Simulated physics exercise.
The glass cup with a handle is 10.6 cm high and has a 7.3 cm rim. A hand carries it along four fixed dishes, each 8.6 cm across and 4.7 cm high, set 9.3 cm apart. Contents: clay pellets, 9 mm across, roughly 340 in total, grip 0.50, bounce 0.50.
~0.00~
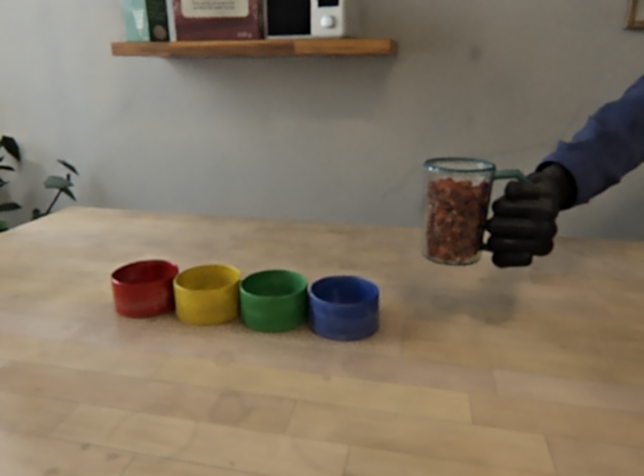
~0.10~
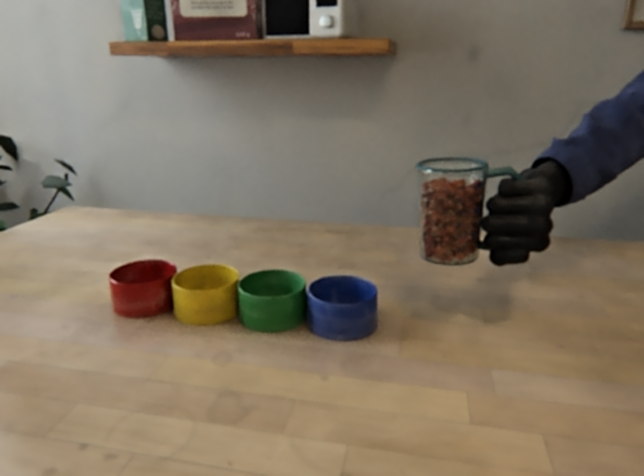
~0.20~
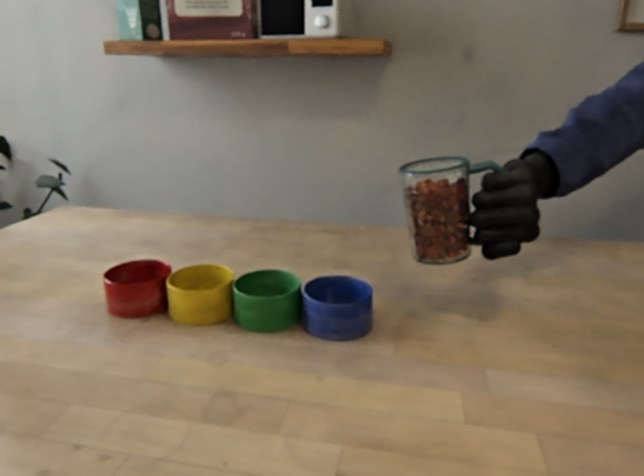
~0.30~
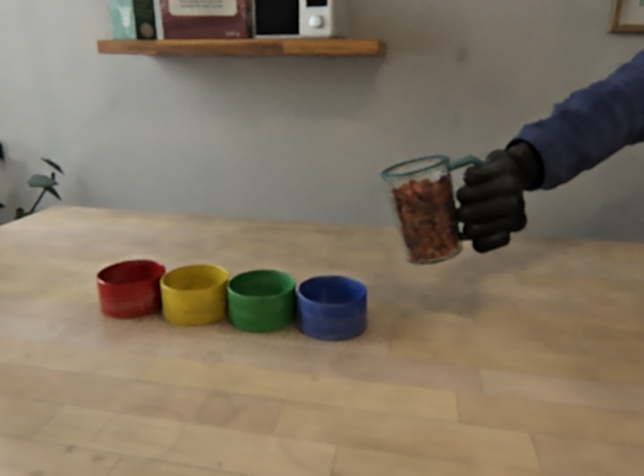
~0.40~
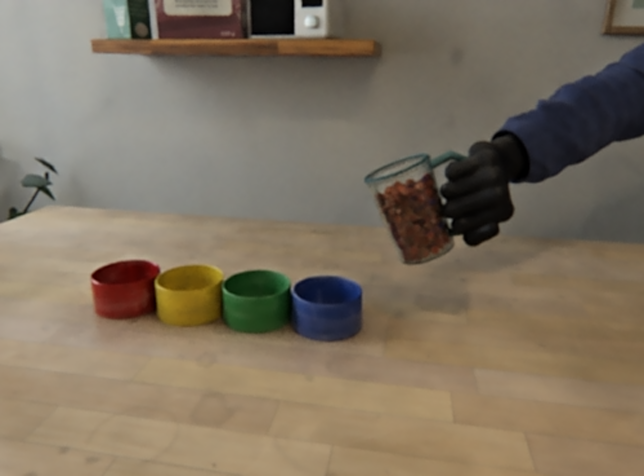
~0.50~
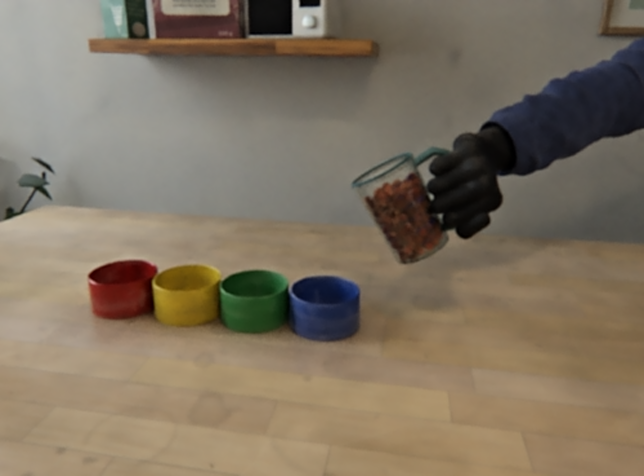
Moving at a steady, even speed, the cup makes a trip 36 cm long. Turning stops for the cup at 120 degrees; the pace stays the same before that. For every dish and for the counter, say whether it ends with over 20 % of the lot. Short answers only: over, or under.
Red under. Blue under. Green over. Yellow under. Counter under.
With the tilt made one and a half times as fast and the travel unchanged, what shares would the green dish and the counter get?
Green 60, counter 10.
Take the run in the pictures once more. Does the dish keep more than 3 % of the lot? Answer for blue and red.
For blue, it does not, for red, it does not.
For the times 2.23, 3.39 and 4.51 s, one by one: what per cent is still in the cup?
It goes roughly like this: 0, 0, 0 per cent.
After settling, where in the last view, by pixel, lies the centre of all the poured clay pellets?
Close to pixel (246, 298).
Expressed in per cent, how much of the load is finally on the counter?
About 15 %.
Then, at 2.23 s, tilt 120 degrees; cup holds 0 %, green 85 %, yellow 5 %.
Then, at 3.39 s, tilt 120 degrees; cup holds 0 %, green 80 %, yellow 5 %.
After 4.51 s, tilt 120 degrees; cup holds 0 %, green 80 %, yellow 5 %.
In the end, at 4.8 s, red 0 %, blue 0 %, green 80 %, yellow 5 %, counter 15 %.
